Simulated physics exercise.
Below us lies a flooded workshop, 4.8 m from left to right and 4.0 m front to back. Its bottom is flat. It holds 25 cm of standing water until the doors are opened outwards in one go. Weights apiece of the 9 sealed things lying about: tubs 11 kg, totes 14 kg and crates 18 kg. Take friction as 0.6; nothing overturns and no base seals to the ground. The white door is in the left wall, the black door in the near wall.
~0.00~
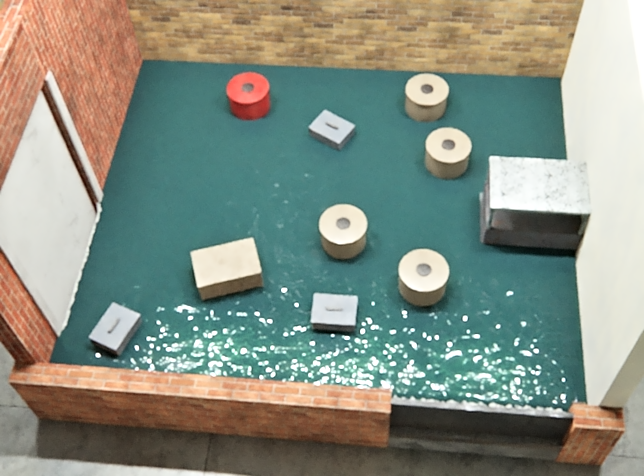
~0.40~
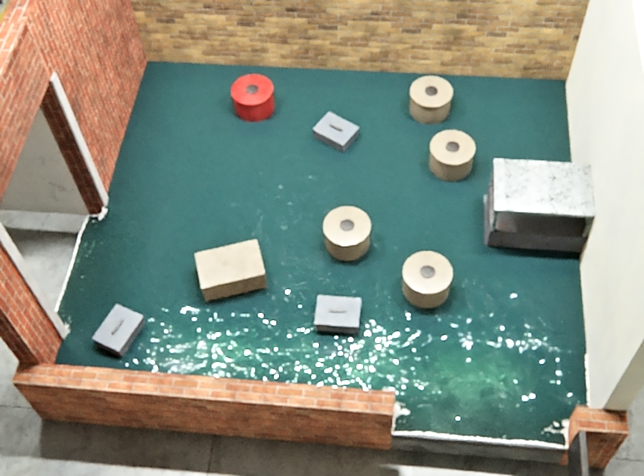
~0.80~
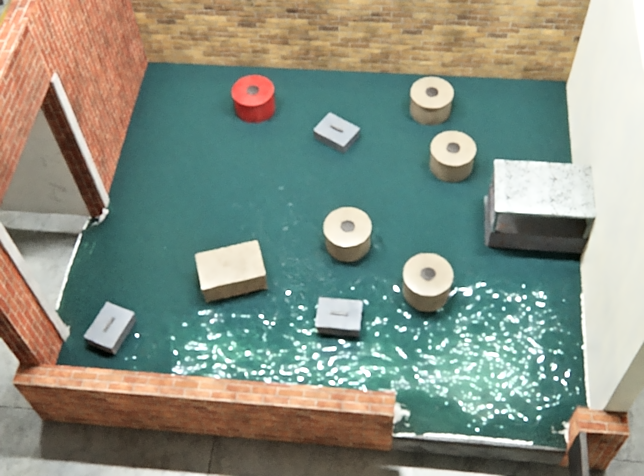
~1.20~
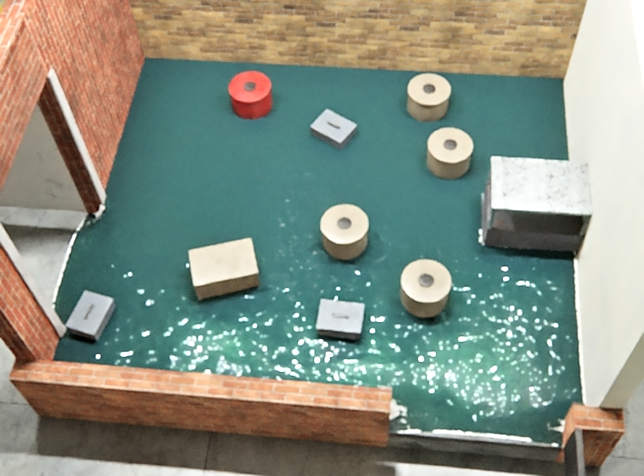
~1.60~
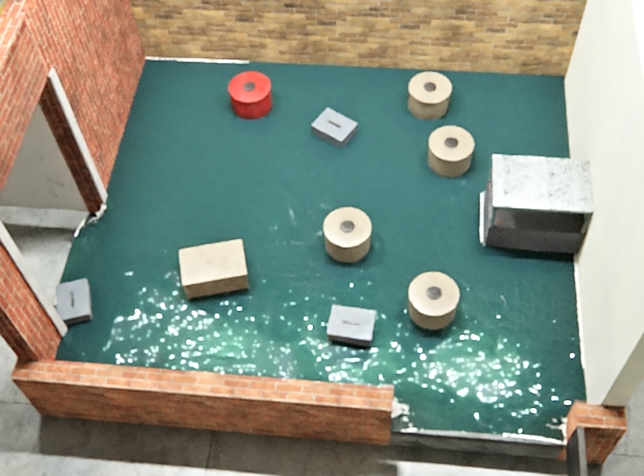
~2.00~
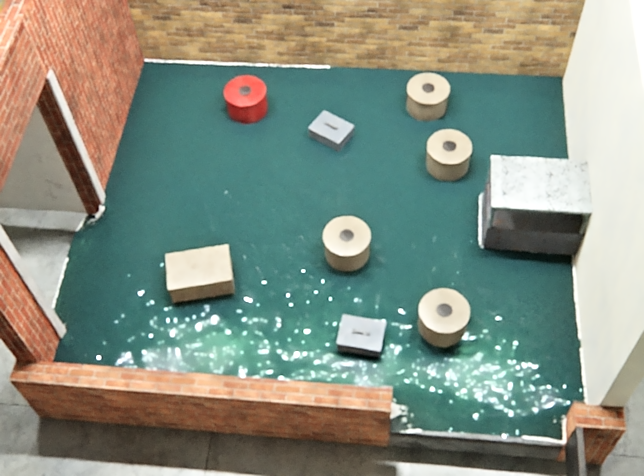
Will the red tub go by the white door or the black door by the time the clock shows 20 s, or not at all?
Red tub: White door.
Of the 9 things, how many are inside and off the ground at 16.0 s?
At that moment 0.
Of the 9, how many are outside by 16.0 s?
7 of them.
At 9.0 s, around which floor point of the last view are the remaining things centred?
Near (281, 205).
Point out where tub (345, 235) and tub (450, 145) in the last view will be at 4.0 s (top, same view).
Near (354, 302) and (426, 220).
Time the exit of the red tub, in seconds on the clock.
Near 12.5 s.
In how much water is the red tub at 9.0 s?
Roughly 11 cm.
After 4.0 s the red tub is near (224, 116), 0.4 m from its start, afloat; 3 of 9 are out; 6 afloat.
After 9.0 s the red tub is near (174, 178), 1.3 m from its start, afloat; 6 of 9 are out; 2 afloat.
After 16.0 s the red tub has gone out by the white door; 7 of 9 are out; 0 afloat.
After 20.0 s the red tub has gone out by the white door; 7 of 9 are out; 0 afloat.
